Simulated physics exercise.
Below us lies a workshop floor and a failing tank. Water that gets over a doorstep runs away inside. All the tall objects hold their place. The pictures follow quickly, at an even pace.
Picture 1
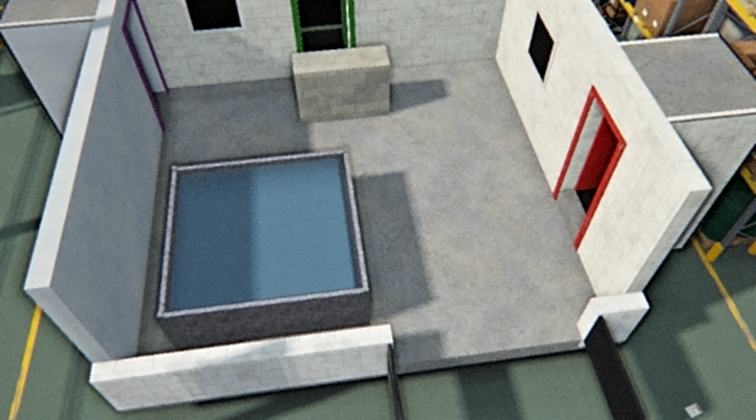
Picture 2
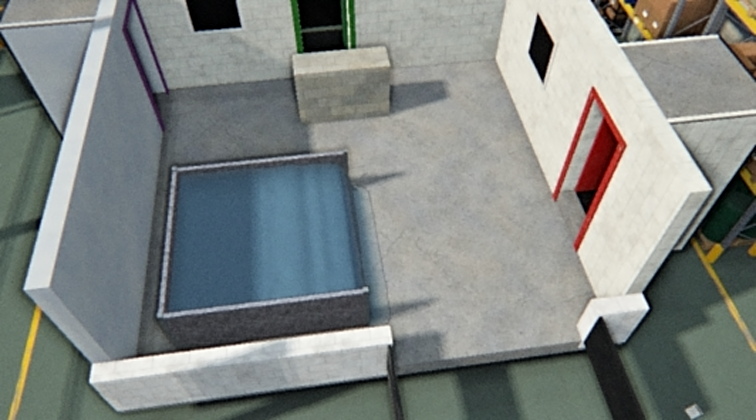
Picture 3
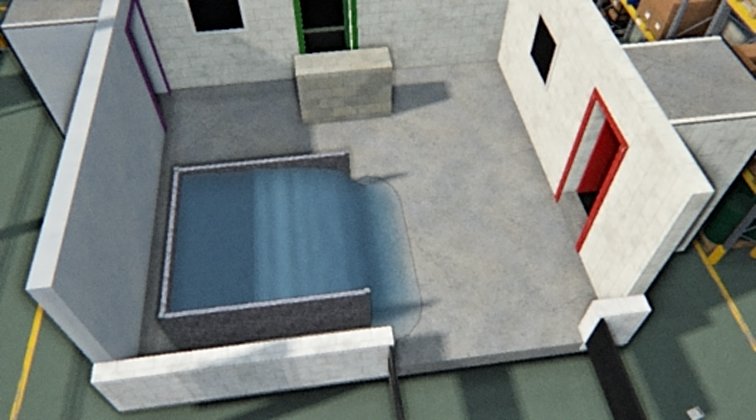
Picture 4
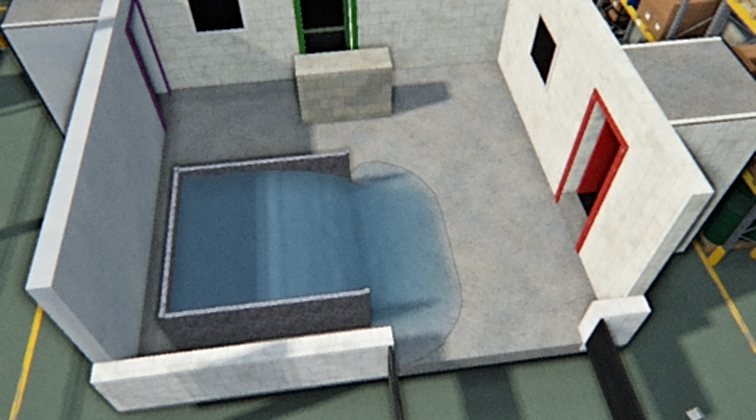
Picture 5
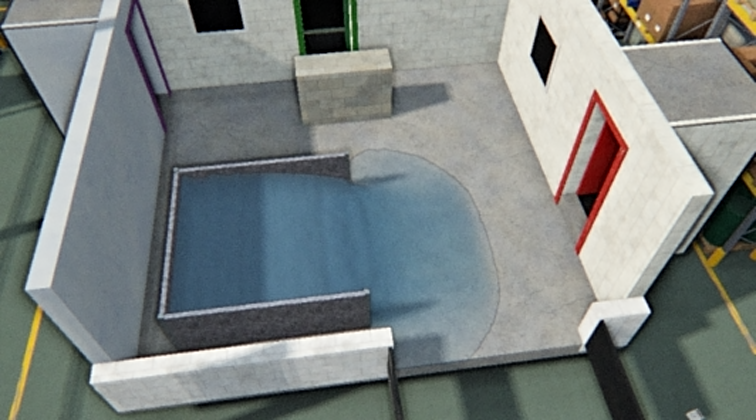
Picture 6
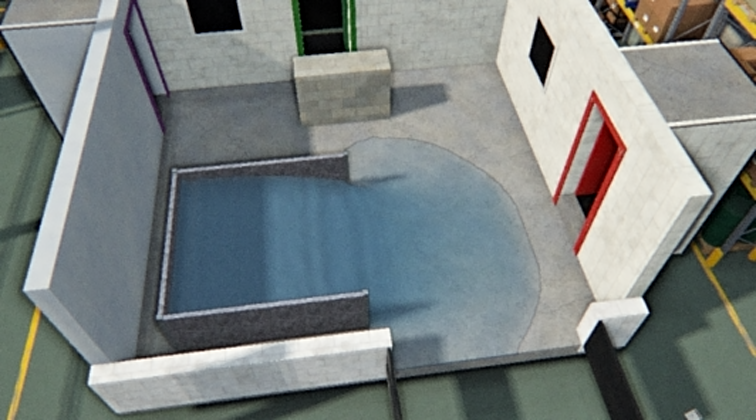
Water sits in a tank, then pours out the right side and spreads across the floor.
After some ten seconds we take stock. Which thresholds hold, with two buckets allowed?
One by one: The purple door takes more than that; the red door takes more than that; the green door takes more than that.
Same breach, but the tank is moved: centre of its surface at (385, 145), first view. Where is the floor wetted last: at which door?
That is the purple door.
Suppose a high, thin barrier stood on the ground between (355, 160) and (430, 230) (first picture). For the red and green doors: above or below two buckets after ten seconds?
In short: The red door is over; the green door stays under.
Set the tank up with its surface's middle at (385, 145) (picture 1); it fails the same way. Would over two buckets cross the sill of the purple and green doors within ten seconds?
Then: The purple one passes that mark; the green one floods.
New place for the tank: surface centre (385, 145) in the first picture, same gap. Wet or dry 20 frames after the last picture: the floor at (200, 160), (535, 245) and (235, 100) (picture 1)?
One after the other: No water, flooded, flooded.
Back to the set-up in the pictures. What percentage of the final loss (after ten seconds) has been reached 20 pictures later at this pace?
About 45 per cent.
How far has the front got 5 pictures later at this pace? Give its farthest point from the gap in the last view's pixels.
Around (512, 113).
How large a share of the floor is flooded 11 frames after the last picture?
Some 55 per cent.
A moment on, water covers 50 % of the floor; the purple door not reached, the red door over two buckets in, the green door not reached.
Next, water covers 55 % of the floor; the purple door not reached, the red door far over two buckets in, the green door not reached.
Then, water covers 60 % of the floor; the purple door not reached, the red door far over two buckets in, the green door wet at the sill, nothing in.
Later, water covers 80 % of the floor; the purple door far over two buckets in, the red door far over two buckets in, the green door under two buckets in.
In the end, water covers 100 % of the floor; the purple door far over two buckets in, the red door far over two buckets in, the green door over two buckets in.
